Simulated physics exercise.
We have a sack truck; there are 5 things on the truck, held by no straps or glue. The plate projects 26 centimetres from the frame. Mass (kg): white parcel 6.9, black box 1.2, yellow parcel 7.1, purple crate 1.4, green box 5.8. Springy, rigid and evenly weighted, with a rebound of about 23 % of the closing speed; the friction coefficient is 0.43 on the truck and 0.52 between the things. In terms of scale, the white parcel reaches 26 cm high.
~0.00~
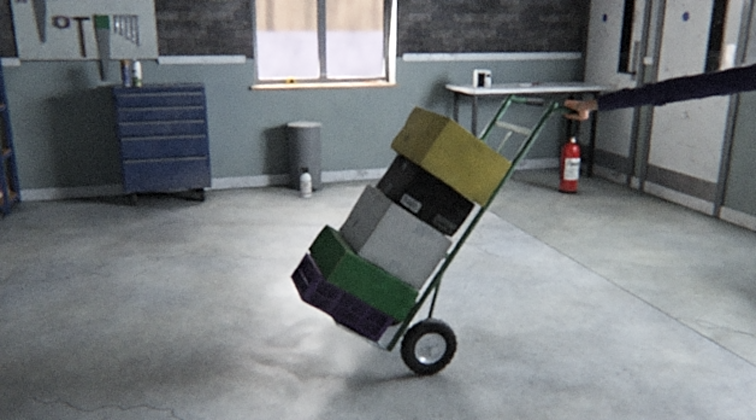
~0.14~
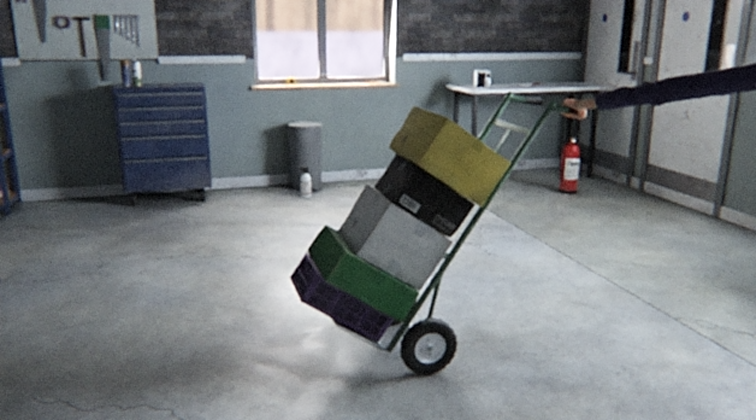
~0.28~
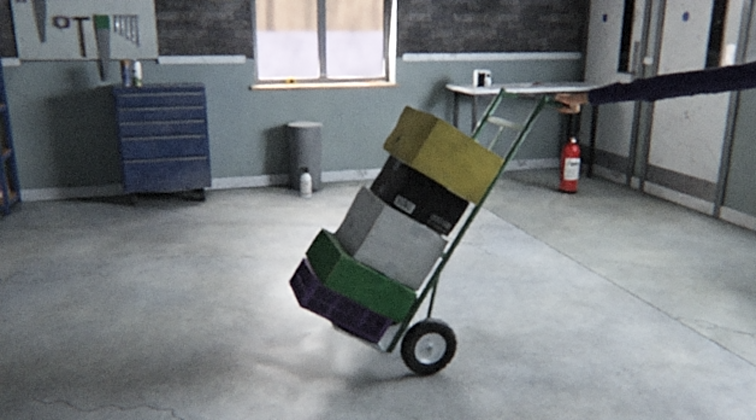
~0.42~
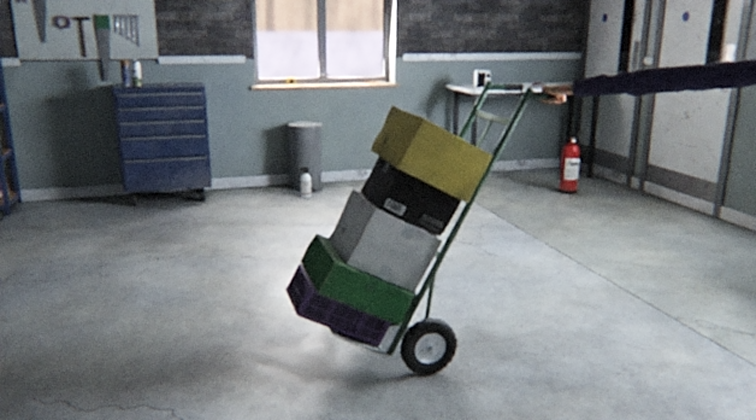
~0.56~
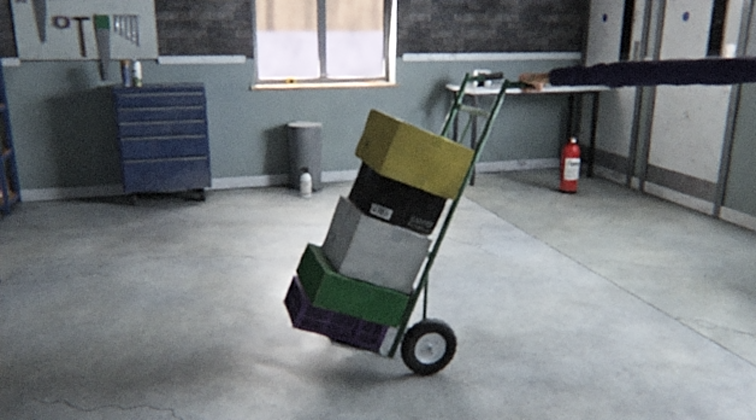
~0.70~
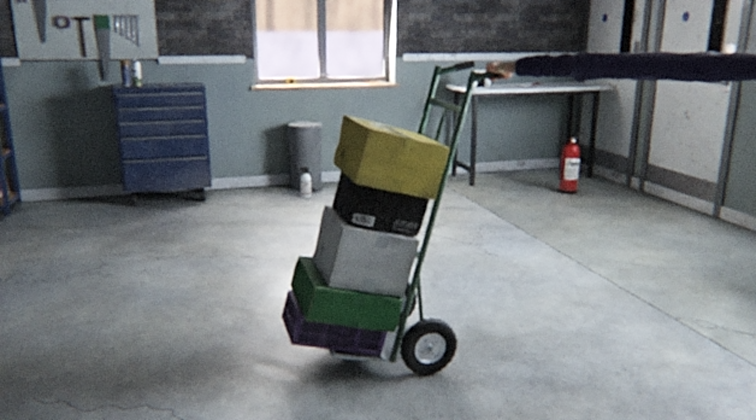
In a workshop, an outstretched arm gradually raises a tilted sack truck stacked with five boxes.
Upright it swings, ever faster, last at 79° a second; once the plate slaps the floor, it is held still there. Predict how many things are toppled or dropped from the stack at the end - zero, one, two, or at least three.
The count comes to nothing at all.
Around 1.00 s, truck upright; black box tipped 5° against what carries it near (335, 217); white parcel tipped 4° against what carries it near (336, 266); yellow parcel tipped 5° against what carries it.
Around 1.10 s, truck upright; black box tipped 9° against what carries it near (327, 216); white parcel tipped 9° against what carries it near (332, 264); yellow parcel tipped 9° against what carries it.
Around 1.40 s, truck upright; black box tipped 7° against what carries it near (333, 216); white parcel tipped 4° against what carries it near (337, 267); yellow parcel tipped 7° against what carries it.
Around 1.60 s, truck upright.
Finally (2.3 s), all 5 still in place (within 10 cm). Final places as that camera would see them, white parcel near (343, 267), black box near (344, 218).
